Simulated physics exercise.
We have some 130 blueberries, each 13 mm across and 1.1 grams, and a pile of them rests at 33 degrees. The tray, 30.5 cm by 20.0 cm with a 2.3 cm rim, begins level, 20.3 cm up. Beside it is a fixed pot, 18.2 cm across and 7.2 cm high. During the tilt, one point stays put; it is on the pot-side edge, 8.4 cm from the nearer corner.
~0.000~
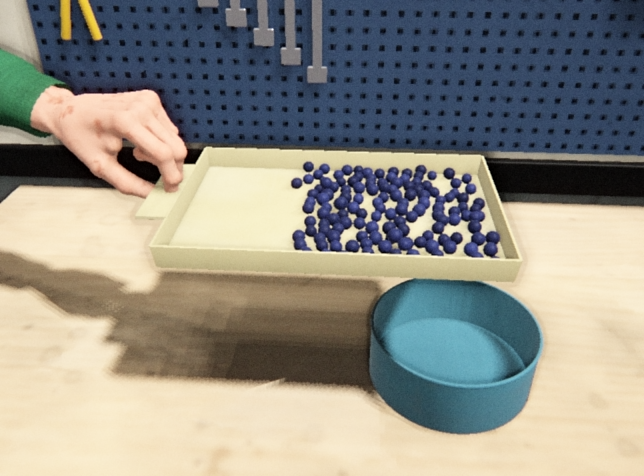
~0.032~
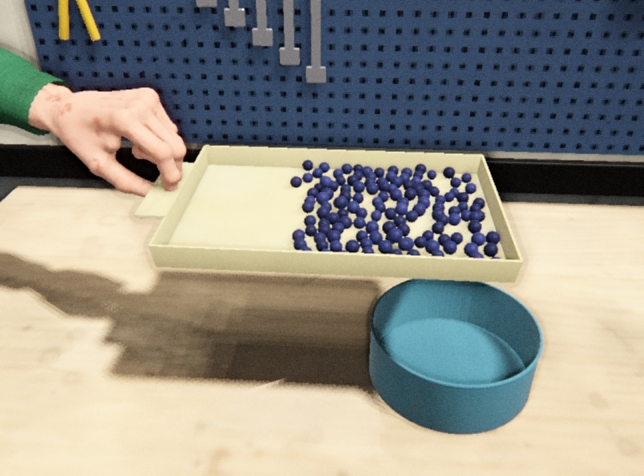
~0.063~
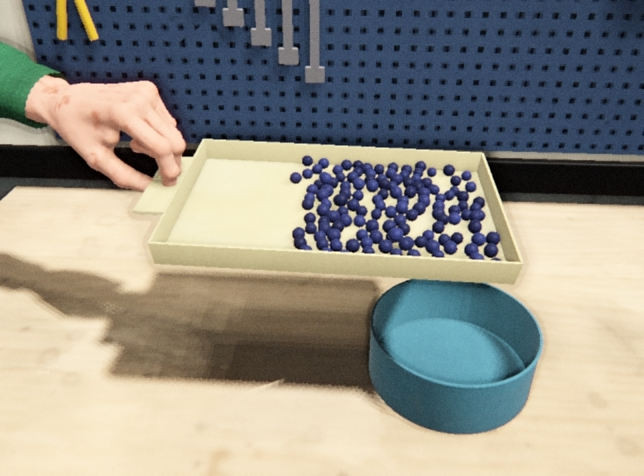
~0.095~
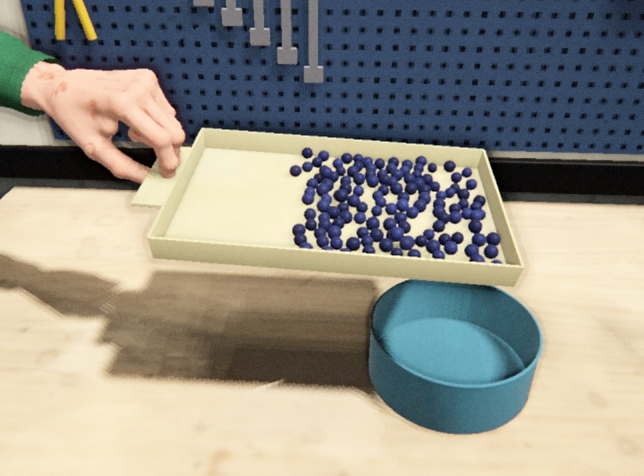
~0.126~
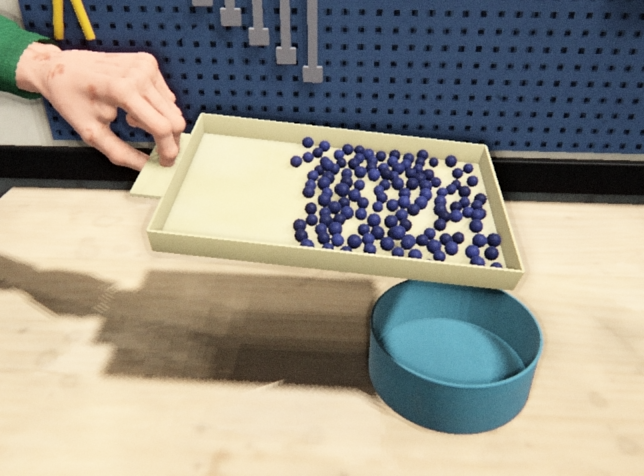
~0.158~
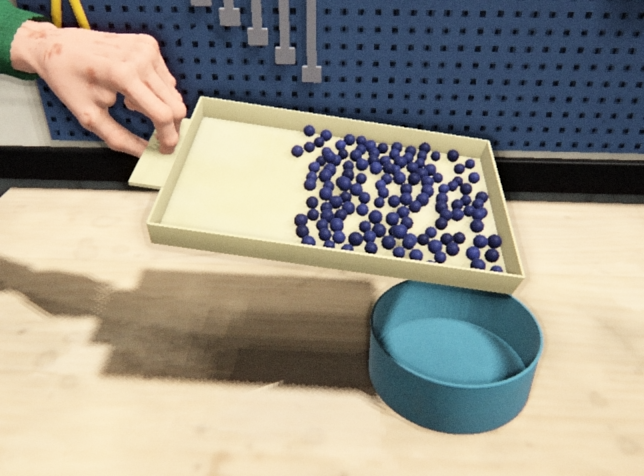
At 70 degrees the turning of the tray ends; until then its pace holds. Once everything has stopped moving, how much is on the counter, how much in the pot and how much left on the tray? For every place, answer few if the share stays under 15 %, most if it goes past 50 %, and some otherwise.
Shares - counter: Few; pot: Few; left on the tray: Most.
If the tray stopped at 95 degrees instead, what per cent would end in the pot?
In that case, near 30 percent.
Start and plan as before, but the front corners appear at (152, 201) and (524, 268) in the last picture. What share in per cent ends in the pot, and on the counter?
In the pot: 0 per cent; on the counter: 10 per cent.
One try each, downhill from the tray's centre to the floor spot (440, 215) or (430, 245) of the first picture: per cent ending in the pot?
The share comes to roughly 0 in a hundred, then roughly 0 in a hundred.
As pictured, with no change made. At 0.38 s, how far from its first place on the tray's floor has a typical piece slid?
By then it sits near 3 cm from where it began.
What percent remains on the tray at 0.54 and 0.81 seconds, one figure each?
Around 100 first, about 95 after.
After 0.38 s, tilt 41 degrees; the tray holds 100 %, the pot 0 %.
Then, at 0.54 s, tilt 62 degrees; the tray holds 100 %, the pot 0 %.
After 0.81 s, tilt 70 degrees; the tray holds 95 %, the pot 0 %.
At rest (1.4 s), counter 5 %, pot 0 %, tray 95 %.
